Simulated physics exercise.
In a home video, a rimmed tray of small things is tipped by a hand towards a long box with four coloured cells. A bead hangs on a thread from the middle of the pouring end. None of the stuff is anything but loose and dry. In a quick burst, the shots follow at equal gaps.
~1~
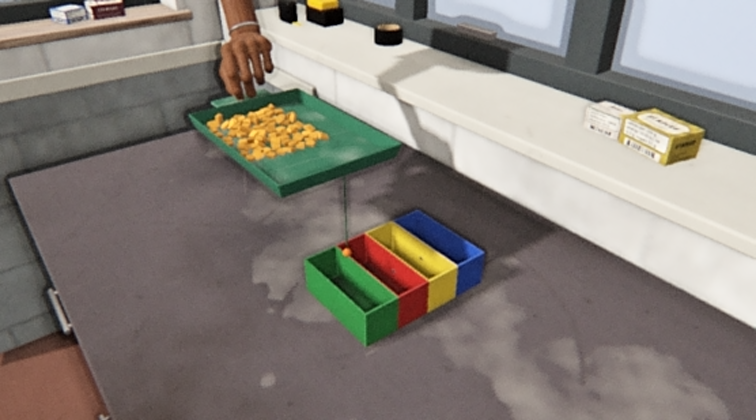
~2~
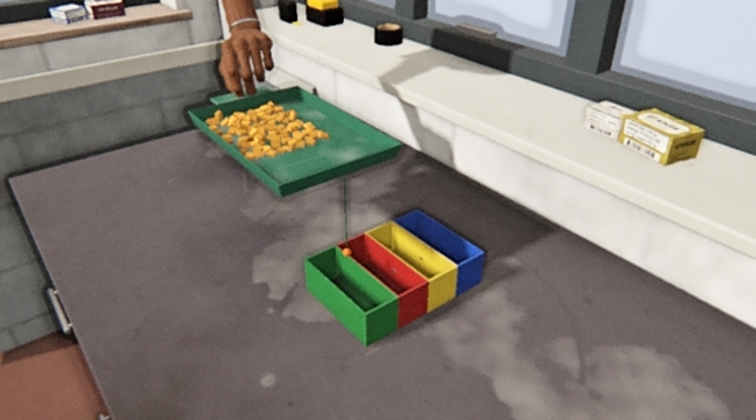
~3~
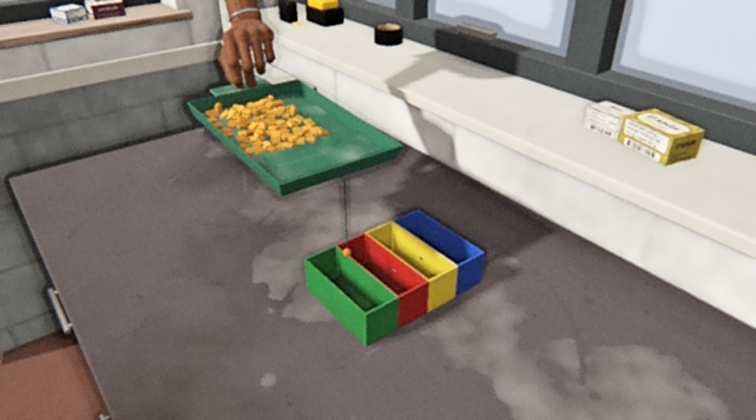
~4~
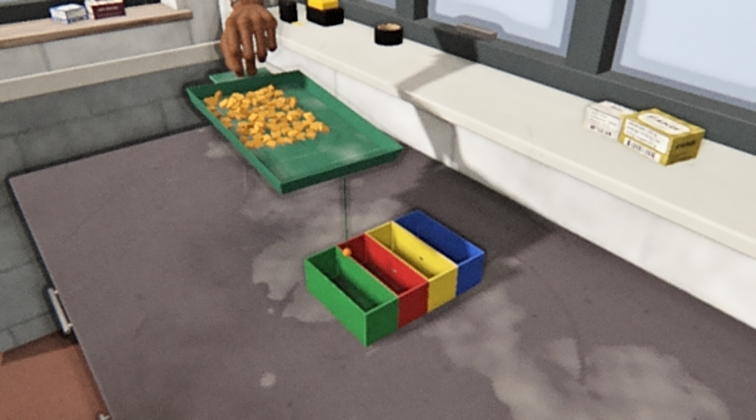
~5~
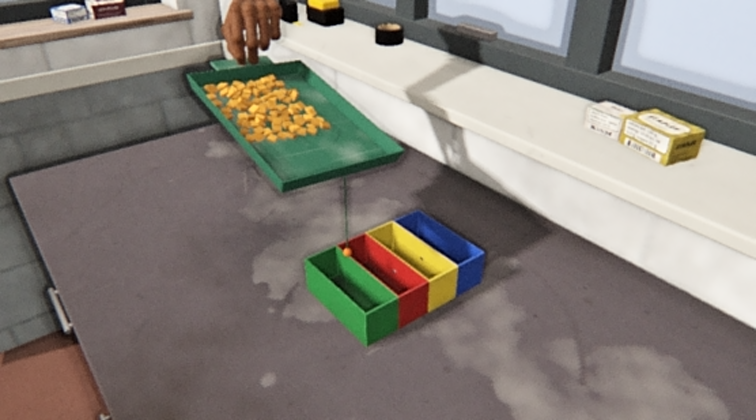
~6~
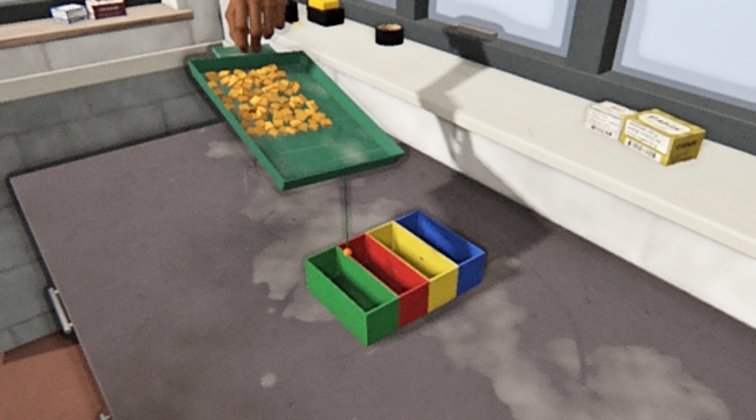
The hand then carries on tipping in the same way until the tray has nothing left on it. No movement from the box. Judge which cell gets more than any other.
Most goes to the yellow cell.
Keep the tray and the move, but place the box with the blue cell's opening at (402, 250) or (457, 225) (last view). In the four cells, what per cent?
Close to 90 in a hundred, followed by close to 100 in a hundred.
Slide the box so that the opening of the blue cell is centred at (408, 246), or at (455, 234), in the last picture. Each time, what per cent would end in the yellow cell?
In the first position around 30 percent, in the second around 30 percent.
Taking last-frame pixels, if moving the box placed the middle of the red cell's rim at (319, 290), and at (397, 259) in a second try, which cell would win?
Blue first, red second.
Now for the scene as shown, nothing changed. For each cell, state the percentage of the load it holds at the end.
The green cell holds about 0 %, the red cell about 30 %, the yellow cell about 60 % and the blue cell about 10 %.
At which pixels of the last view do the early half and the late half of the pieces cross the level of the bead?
First roughly (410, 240), then roughly (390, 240).
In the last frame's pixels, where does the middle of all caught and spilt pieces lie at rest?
Once nothing moves, the middle sits near (407, 277).
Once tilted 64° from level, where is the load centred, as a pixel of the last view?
Centre estimate: (379, 159).
Soon, tray tipped steeply; most on the tray; a small part falling or outside the box.
A while on, tray tipped past a quarter turn; about a third on the tray; about a third in the yellow cell; a small part in the red cell; a small part in the blue cell; a small part falling or outside the box.
Towards the end, tray tipped past a quarter turn; about two thirds in the yellow cell; about a third in the red cell; a small part in the blue cell; a stray few in the green cell.
Finally, tray tipped past a quarter turn; about two thirds in the yellow cell; about a third in the red cell; a small part in the blue cell; a stray few in the green cell.
